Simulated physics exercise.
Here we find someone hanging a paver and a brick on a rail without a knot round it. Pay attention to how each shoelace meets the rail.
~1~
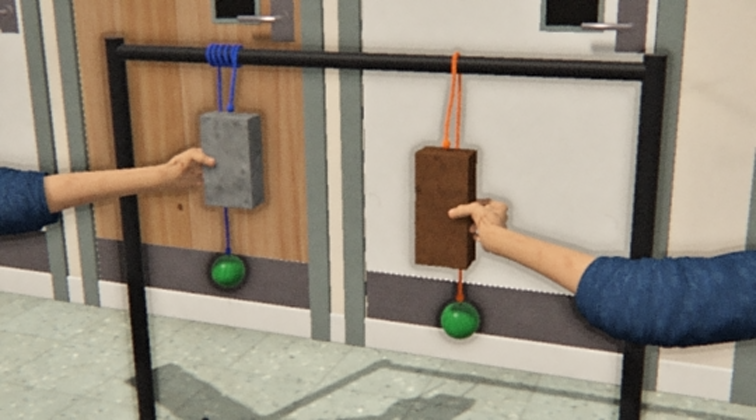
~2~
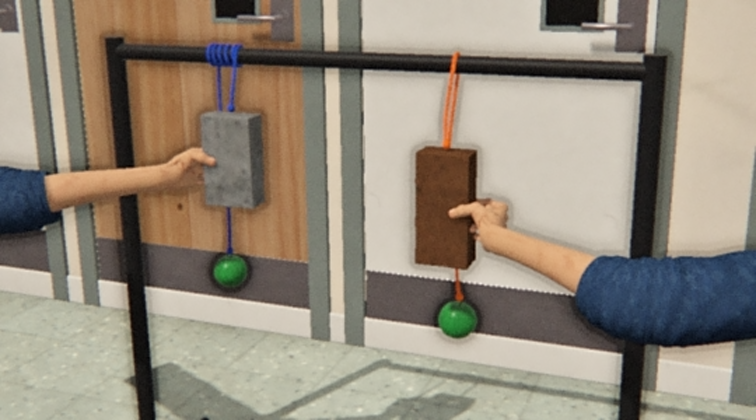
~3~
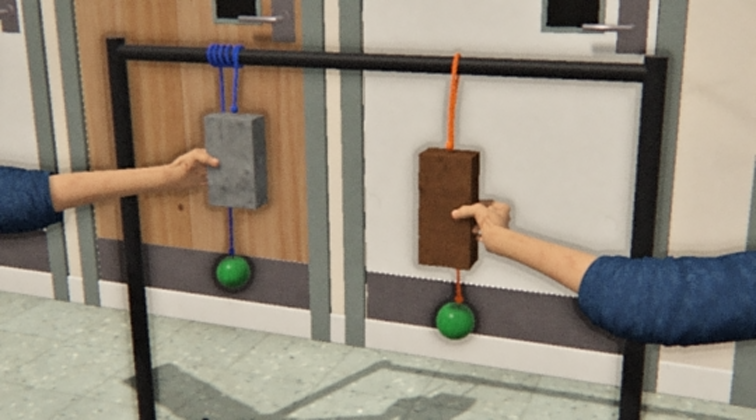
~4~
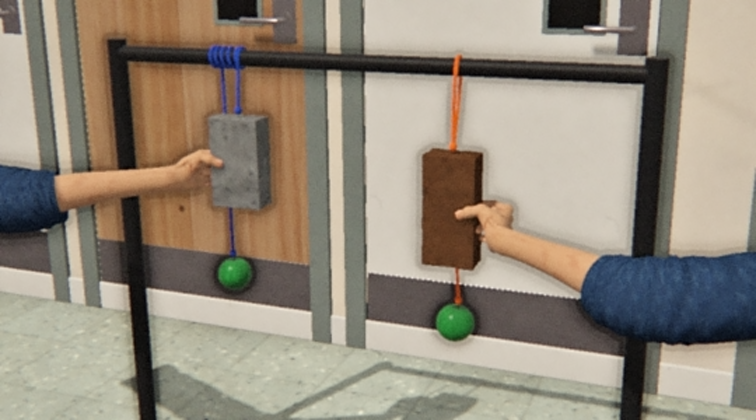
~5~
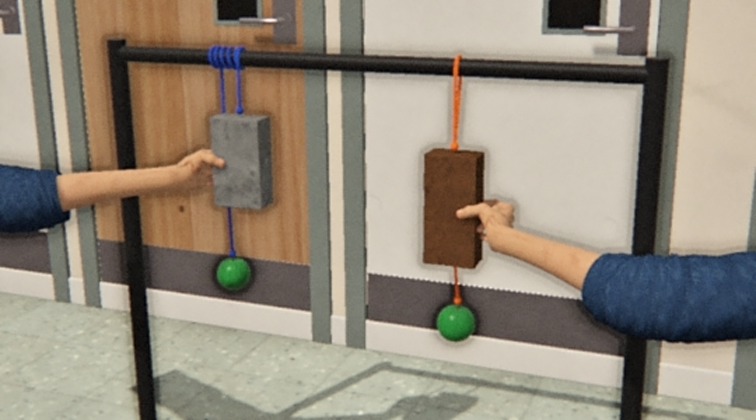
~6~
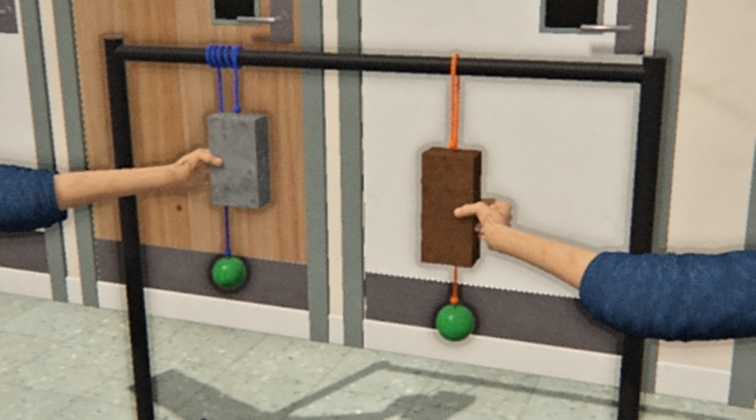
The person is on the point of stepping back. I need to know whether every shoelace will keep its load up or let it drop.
As it turns out, the paver stays up, the brick drops.
Then, 0.56 s after the last picture, paver hanging near (239, 145); brick on the floor.
Then, 0.98 s after the last picture, paver hanging near (238, 153); brick on the floor.
At rest, paver hanging near (237, 154); brick on the floor. The paver is held and the brick pulls its rope through.
